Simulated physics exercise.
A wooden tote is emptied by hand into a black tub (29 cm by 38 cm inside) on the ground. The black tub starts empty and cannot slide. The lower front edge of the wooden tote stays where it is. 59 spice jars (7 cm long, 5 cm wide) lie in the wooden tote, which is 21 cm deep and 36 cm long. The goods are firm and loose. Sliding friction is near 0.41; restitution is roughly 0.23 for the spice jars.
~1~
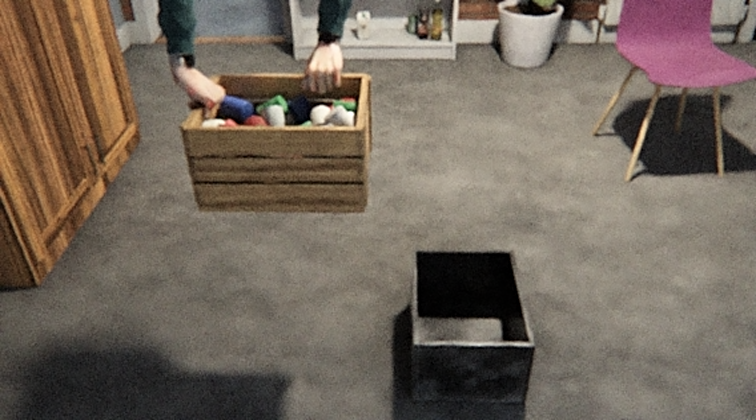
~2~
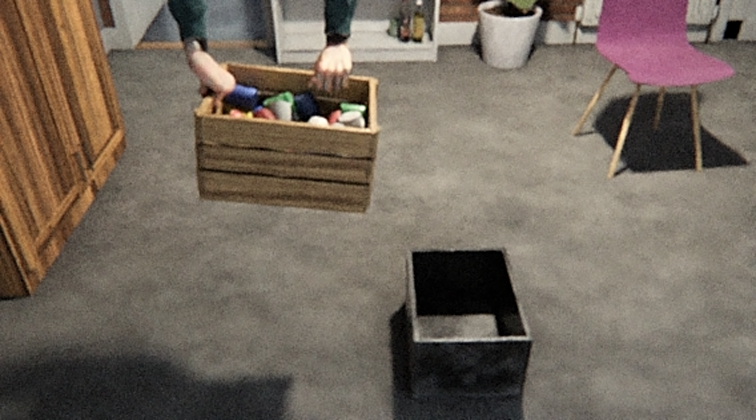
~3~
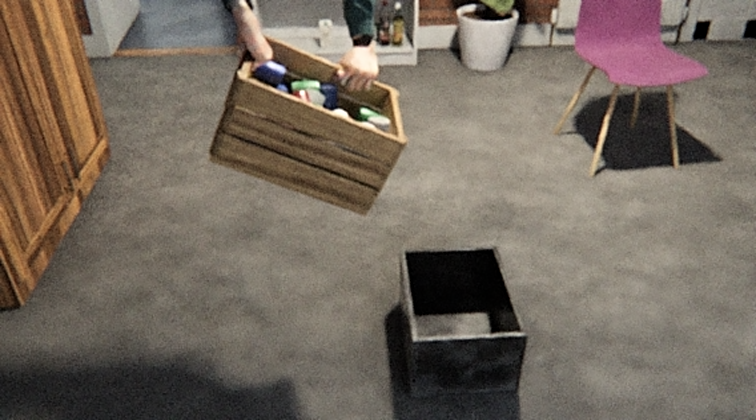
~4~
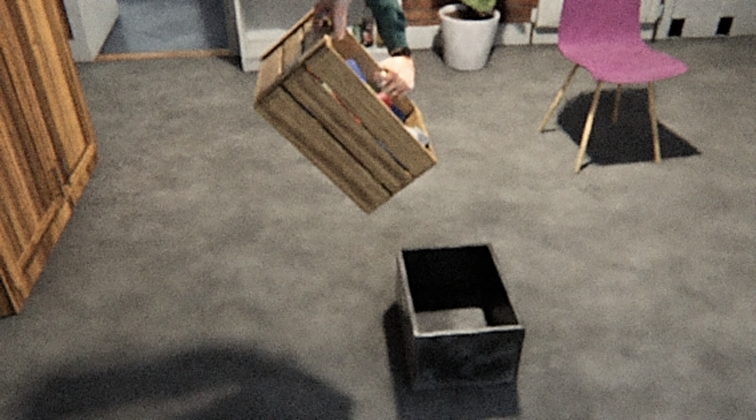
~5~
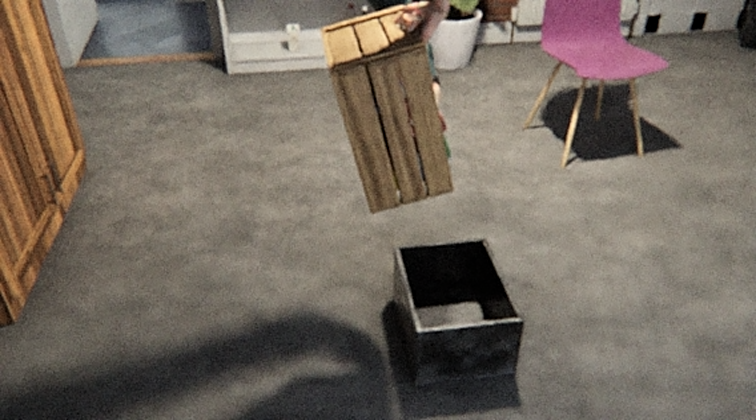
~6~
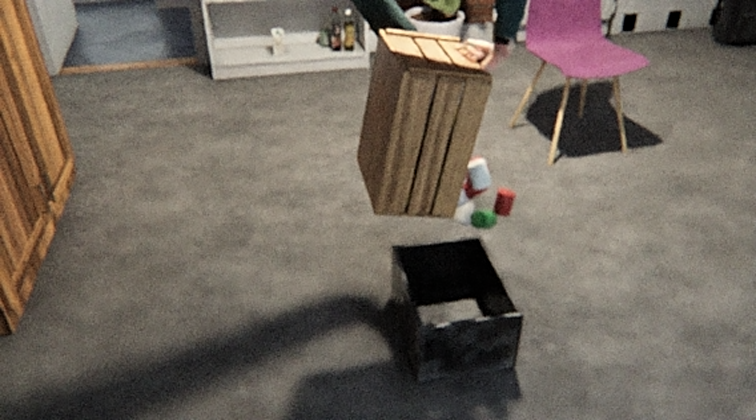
Wooden crate of small colourful containers being lifted and tilted steeply by two hands above a black tub, several containers tumbling out.
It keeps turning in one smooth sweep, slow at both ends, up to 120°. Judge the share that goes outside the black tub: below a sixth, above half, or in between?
In the end between a sixth and a half of them are outside the black tub.
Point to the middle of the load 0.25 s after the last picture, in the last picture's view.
Around (457, 179).
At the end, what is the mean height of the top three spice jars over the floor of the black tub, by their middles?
Some 12 cm.
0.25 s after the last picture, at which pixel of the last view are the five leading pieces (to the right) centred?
Near (525, 282).
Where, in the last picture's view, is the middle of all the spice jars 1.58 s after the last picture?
Near (479, 318).
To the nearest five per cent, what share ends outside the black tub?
Near 35 in a hundred.
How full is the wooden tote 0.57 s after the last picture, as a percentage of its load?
About 15 per cent.
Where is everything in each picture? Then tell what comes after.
In the first frame (each is followed by its nearest rim corner in this view; the camera moves round a little), wooden tote, (356, 128); black tub, (530, 344); 0° from level; none out.
Wooden tote, (371, 131); 7° from level, in the second frame.
Wooden tote, (400, 140); 26° from level, in the third frame.
Wooden tote, (434, 158); 51° from level, in the fourth frame.
Wooden tote, (453, 186); 77° from level, in the fifth frame.
Wooden tote, (454, 213); black tub, (519, 314); 101° from level; 7 out, the lowest jar at (465, 213), in the sixth frame.
Then, 0.25 s after the last picture, tilt 113°; 29 still in the wooden tote, 3 in the black tub, 2 outside the black tub and 25 in the air.
Then, 0.57 s after the last picture, tilt 120°; 8 still in the wooden tote, 19 in the black tub, 15 outside the black tub and 17 in the air.
Then, 1.01 s after the last picture, tilt 120°; 37 in the black tub and 22 outside the black tub.
Final count (1.58 s after the last picture), 37 in the black tub and 22 outside the black tub. Asked share, 22 of 59, 37 per cent.
